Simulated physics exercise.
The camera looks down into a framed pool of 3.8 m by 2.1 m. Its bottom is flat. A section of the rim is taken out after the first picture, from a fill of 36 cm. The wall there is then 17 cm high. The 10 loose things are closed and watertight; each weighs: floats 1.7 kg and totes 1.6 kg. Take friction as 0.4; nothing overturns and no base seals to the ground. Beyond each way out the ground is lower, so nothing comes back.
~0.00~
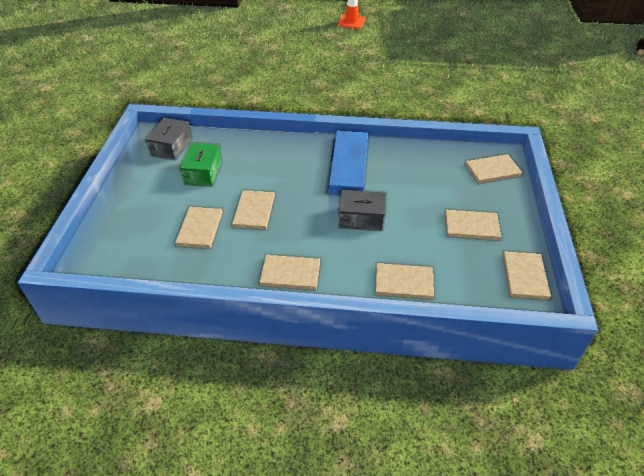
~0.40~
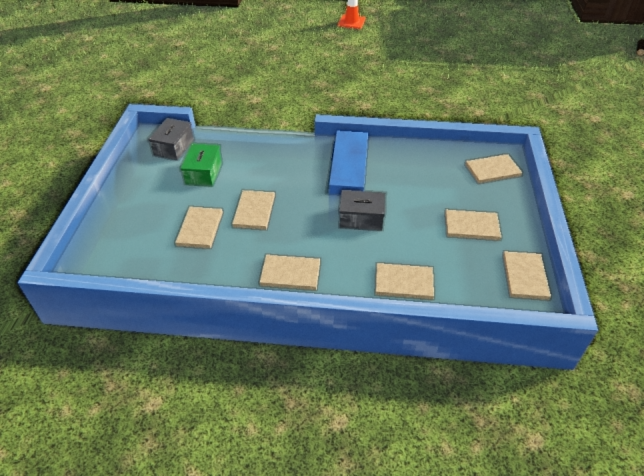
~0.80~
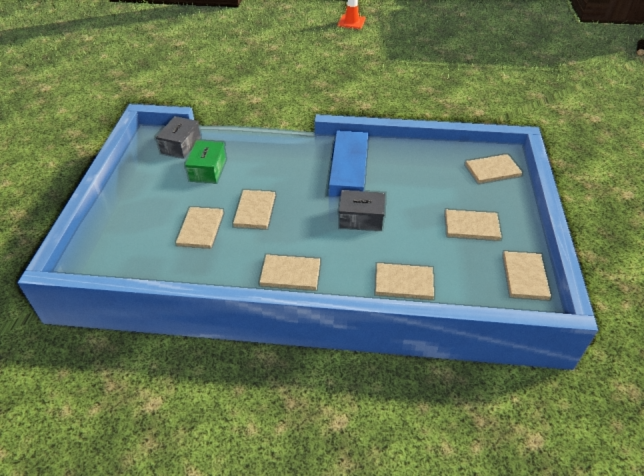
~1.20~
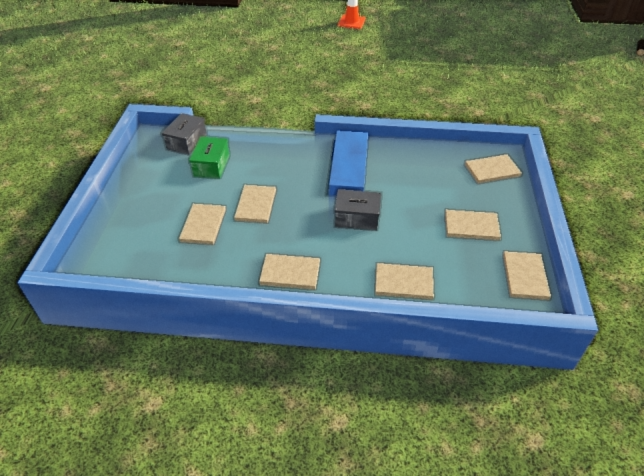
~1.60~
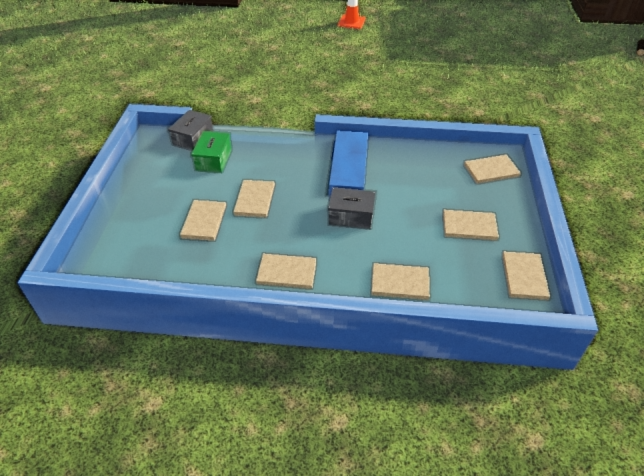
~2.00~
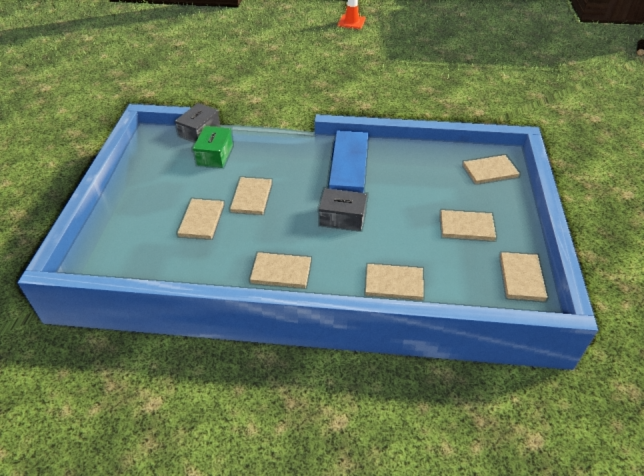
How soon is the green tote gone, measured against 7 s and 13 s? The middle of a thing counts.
That happens before the first time.
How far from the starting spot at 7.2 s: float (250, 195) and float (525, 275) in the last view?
In turn: 100 cm, 10 cm.
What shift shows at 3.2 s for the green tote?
About 50 cm.
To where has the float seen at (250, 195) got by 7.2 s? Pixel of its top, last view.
Around (258, 145).
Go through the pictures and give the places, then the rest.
The first picture shows the green tote at (200, 156) floats; about 2770 L in view; 0 of 10 have shifted.
The second picture shows the green tote at (201, 157), afloat; 36 cm deep round most things; 0 of 10 have shifted.
The third picture shows the green tote at (205, 153) floats, 8 cm from its start; 36 cm deep round most things; 2 of 10 have shifted.
The fourth picture shows the green tote at (209, 149), afloat, 15 cm from its start; about 2660 L in view; 4 of 10 have shifted.
The fifth picture shows the green tote at (211, 144) floats, 23 cm from its start; 34 cm deep round most things; 5 of 10 have shifted.
The sixth picture shows the green tote at (212, 138) floats, 30 cm from its start; 33 cm deep round most things; 7 of 10 have shifted.
After 3.2 s the green tote is near (217, 128), 0.5 m from its start, afloat; 1 of 10 are out; 9 afloat.
After 7.2 s the green tote has gone out (at 4.2 s); 2 of 10 are out; 8 afloat.
After 12.0 s the green tote has gone out (at 4.2 s); 3 of 10 are out; 7 afloat.
After 16.0 s the green tote has gone out (at 4.2 s); 4 of 10 are out; 6 afloat.
